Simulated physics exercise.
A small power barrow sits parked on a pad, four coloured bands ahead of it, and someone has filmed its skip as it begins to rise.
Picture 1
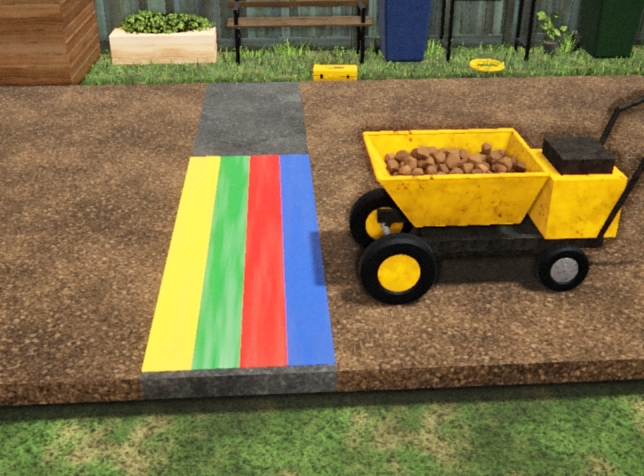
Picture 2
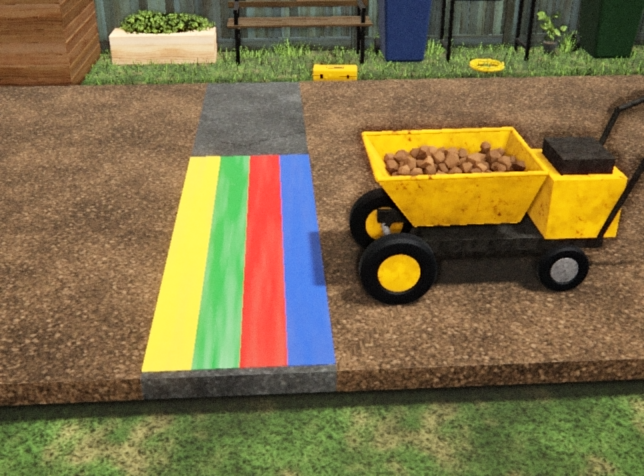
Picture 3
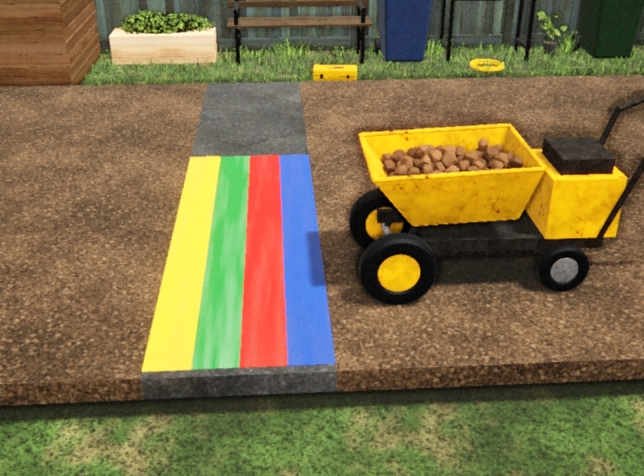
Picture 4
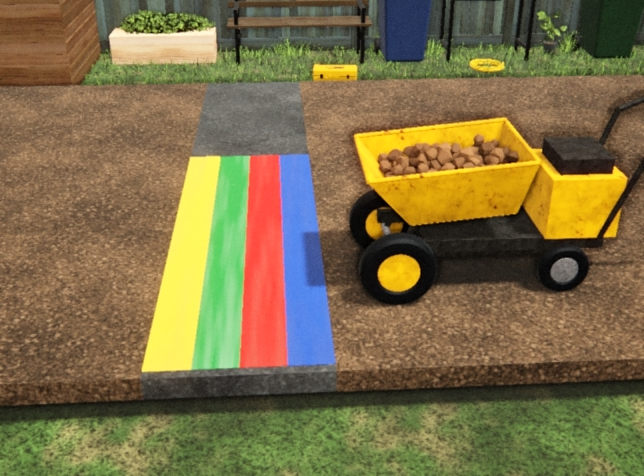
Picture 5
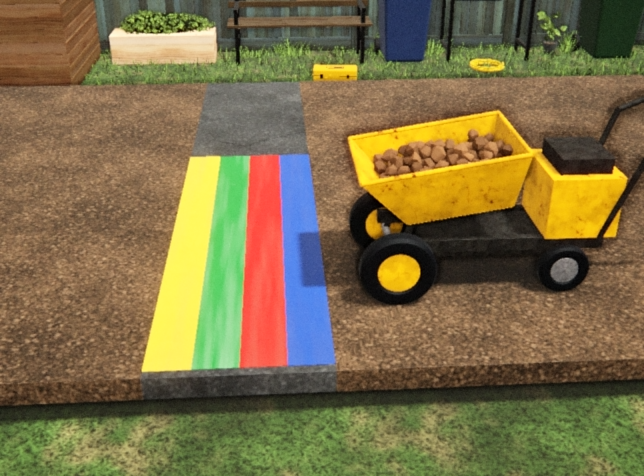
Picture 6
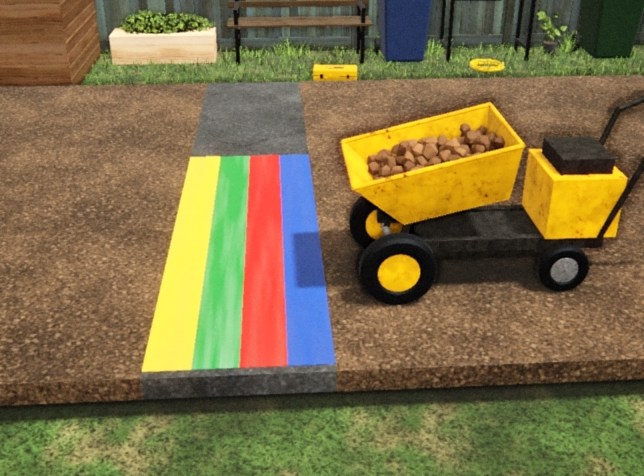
The yellow skip loaded with brown clods tilts slightly toward the coloured bands on its left.
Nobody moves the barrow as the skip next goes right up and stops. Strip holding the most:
Red strip.
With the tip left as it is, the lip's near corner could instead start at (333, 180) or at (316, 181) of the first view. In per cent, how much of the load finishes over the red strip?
From the first spot you get 10 percent, and from the second 10 percent.
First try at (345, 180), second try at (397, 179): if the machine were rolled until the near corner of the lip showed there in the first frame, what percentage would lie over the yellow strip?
Try 1 about 30 %, try 2 about 10 %.
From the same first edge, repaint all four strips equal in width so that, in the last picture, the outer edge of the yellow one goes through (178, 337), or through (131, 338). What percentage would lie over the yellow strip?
I'd estimate some 20 per cent, and then some 10 per cent.
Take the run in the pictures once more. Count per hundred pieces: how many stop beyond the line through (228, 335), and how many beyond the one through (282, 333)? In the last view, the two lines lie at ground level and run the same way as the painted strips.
Close to 40 % and 80 %, in that order.
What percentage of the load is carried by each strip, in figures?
Per cent of the load - blue strip: 15, red strip: 40, green strip: 25, yellow strip: 15.
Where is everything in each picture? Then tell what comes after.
In the first frame, lip of the skip at (379, 179), level; top of the load at (454, 161), clay clods; blue strip at (309, 328); red strip at (264, 330); green strip at (219, 331); yellow strip at (173, 333).
In the second frame, lip of the skip at (378, 179), level; top of the load at (453, 161).
In the third frame, lip of the skip at (375, 180), tipped barely; top of the load at (470, 157).
In the fourth frame, lip of the skip at (369, 182), tipped barely; top of the load at (466, 154).
In the fifth frame, lip of the skip at (362, 185), tipped a little; top of the load at (471, 156).
In the sixth frame, lip of the skip at (354, 188), tipped a little; top of the load at (464, 151); blue strip at (309, 328); red strip at (264, 330); green strip at (219, 331); yellow strip at (173, 333).
Soon after the last picture, skip tipped well over; all in the skip.
A little later, skip tipped steeply; most in the skip; a stray few over the blue strip; a small part over the red strip; a stray few over the green strip; a stray few falling.
Later still, skip tipped right over; a small part in the skip; a small part over the blue strip; about a third over the red strip; about a quarter over the green strip; a small part over the yellow strip; a small part off the paint.
By the end, skip tipped right over; a small part over the blue strip; about a third over the red strip; about a quarter over the green strip; a small part over the yellow strip; a small part off the paint.
